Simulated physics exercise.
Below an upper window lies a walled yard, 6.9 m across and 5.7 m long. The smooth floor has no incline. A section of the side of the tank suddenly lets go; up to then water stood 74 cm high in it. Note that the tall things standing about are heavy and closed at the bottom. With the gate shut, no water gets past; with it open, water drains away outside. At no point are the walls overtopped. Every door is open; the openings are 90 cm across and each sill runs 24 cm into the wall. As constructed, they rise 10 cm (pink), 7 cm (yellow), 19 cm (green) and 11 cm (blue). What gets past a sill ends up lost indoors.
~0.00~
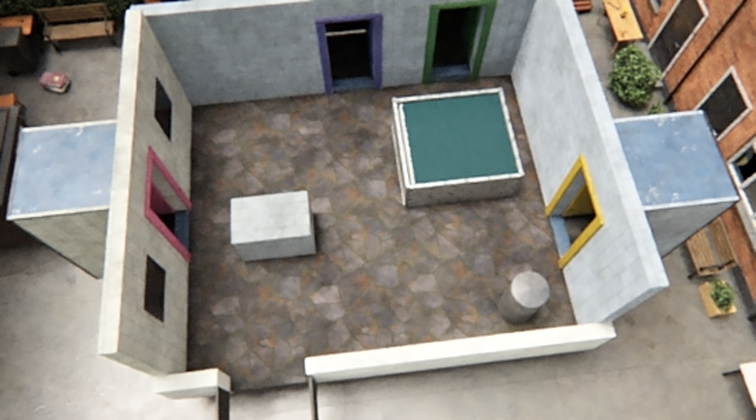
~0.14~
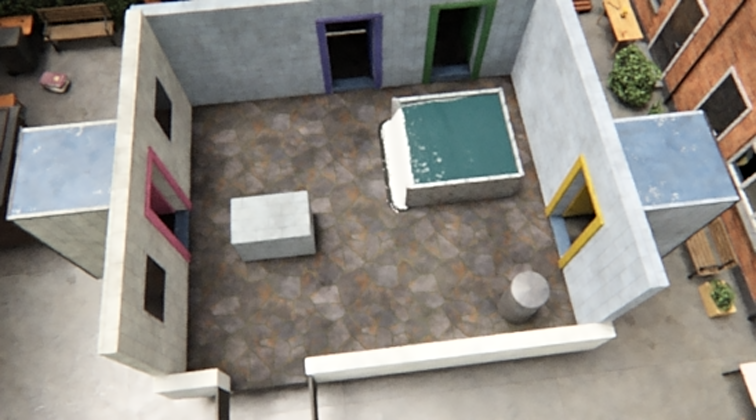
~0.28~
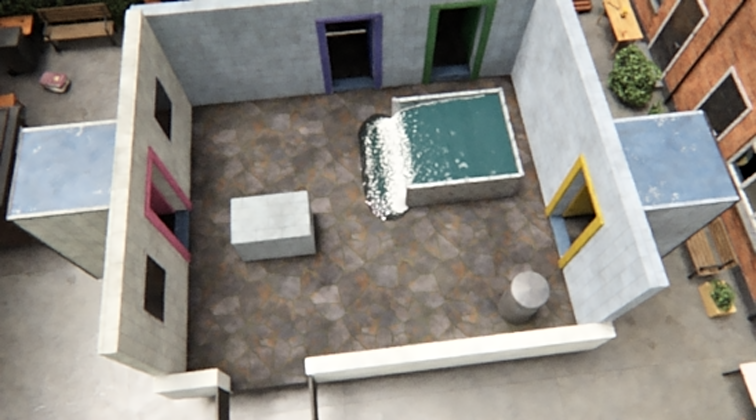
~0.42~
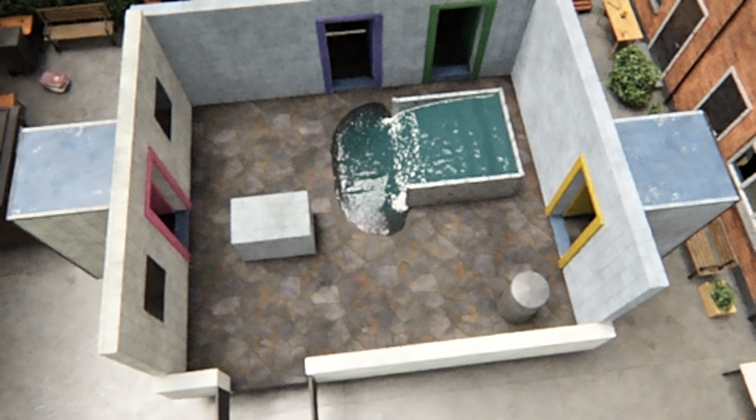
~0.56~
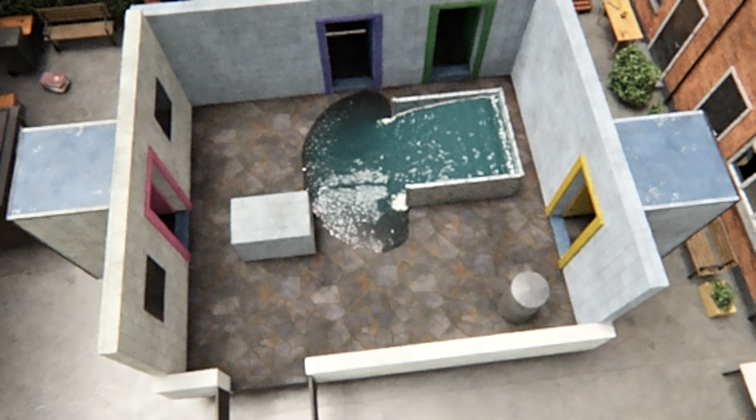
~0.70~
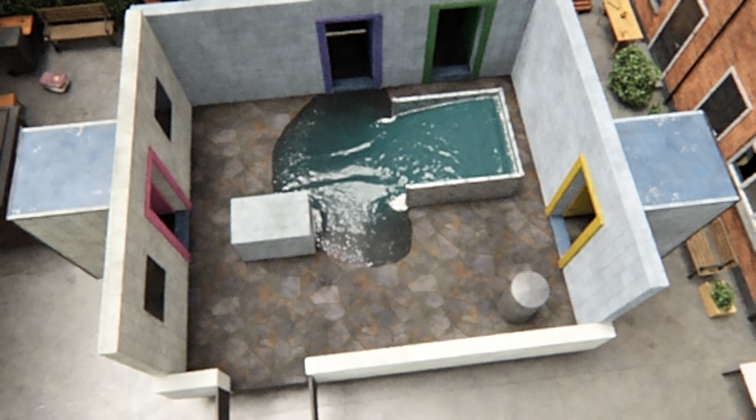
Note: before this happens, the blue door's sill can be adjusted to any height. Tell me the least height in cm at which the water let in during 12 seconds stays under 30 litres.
It should be about 8 cm.
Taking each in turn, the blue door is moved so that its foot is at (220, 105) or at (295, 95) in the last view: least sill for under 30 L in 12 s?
Minimums: About 29 cm and 13.0 cm.
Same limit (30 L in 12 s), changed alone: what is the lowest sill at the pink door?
Pink: 23 cm.
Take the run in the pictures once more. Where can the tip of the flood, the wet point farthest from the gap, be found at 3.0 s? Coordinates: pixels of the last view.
Pixel close to (187, 381).
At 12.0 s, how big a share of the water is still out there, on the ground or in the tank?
Close to 76 per cent is still present.
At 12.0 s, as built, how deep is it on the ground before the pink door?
It comes to about 6.0 centimetres deep.
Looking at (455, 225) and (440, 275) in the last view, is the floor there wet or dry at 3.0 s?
Taking them in turn, they come out spared and spared.
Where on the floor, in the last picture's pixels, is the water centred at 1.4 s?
Roughly (383, 165).
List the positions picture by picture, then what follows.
The tank at (456, 138) is whole and still, 74 cm deep; the blue door at (352, 59) is dry, in the first frame.
The gap is at (401, 157), the front 0.2 m out at (395, 205); the back of the tank holds 74 cm, in the second frame.
Water pours out at (401, 158) and has run 0.7 m, to (368, 194); about 12 cm deep outside, 74 cm at the back, in the third frame.
Water pours out at (401, 159) and has run 1.3 m, to (341, 197); about 10 cm deep outside, 72 cm at the back, in the fourth frame.
The gap is at (401, 159), the front 1.9 m out at (310, 194); the back of the tank holds 64 cm, in the fifth frame.
The front is at a hidden place, 2.5 m from the gap at (401, 159); 7.2 m2 of floor is wet, 63 cm left at the back; water is at the blue door at (352, 59), in the sixth frame.
After 1.4 s water covers 40 % of the floor, deepest (32 cm) near (191, 185); 11 cm at the blue door, 0 litres in over its 11 cm sill.
After 3.0 s water covers 60 % of the floor, deepest (38 cm) near (244, 112); 6 cm at the blue door, 2 litres in over its 11 cm sill.
After 12.0 s water covers 100 % of the floor, deepest (10 cm) near (460, 206); 4 cm at the blue door, 5 litres in over its 11 cm sill.
At the blue door as built, the water arrived by 0.7 s and peaked near 13 cm at 6.6 s.
With a sill of 6.5 cm, 55 litres would have come in within the 12 s; with 9 cm, 19 litres. So under 30 litres takes about 8 cm.
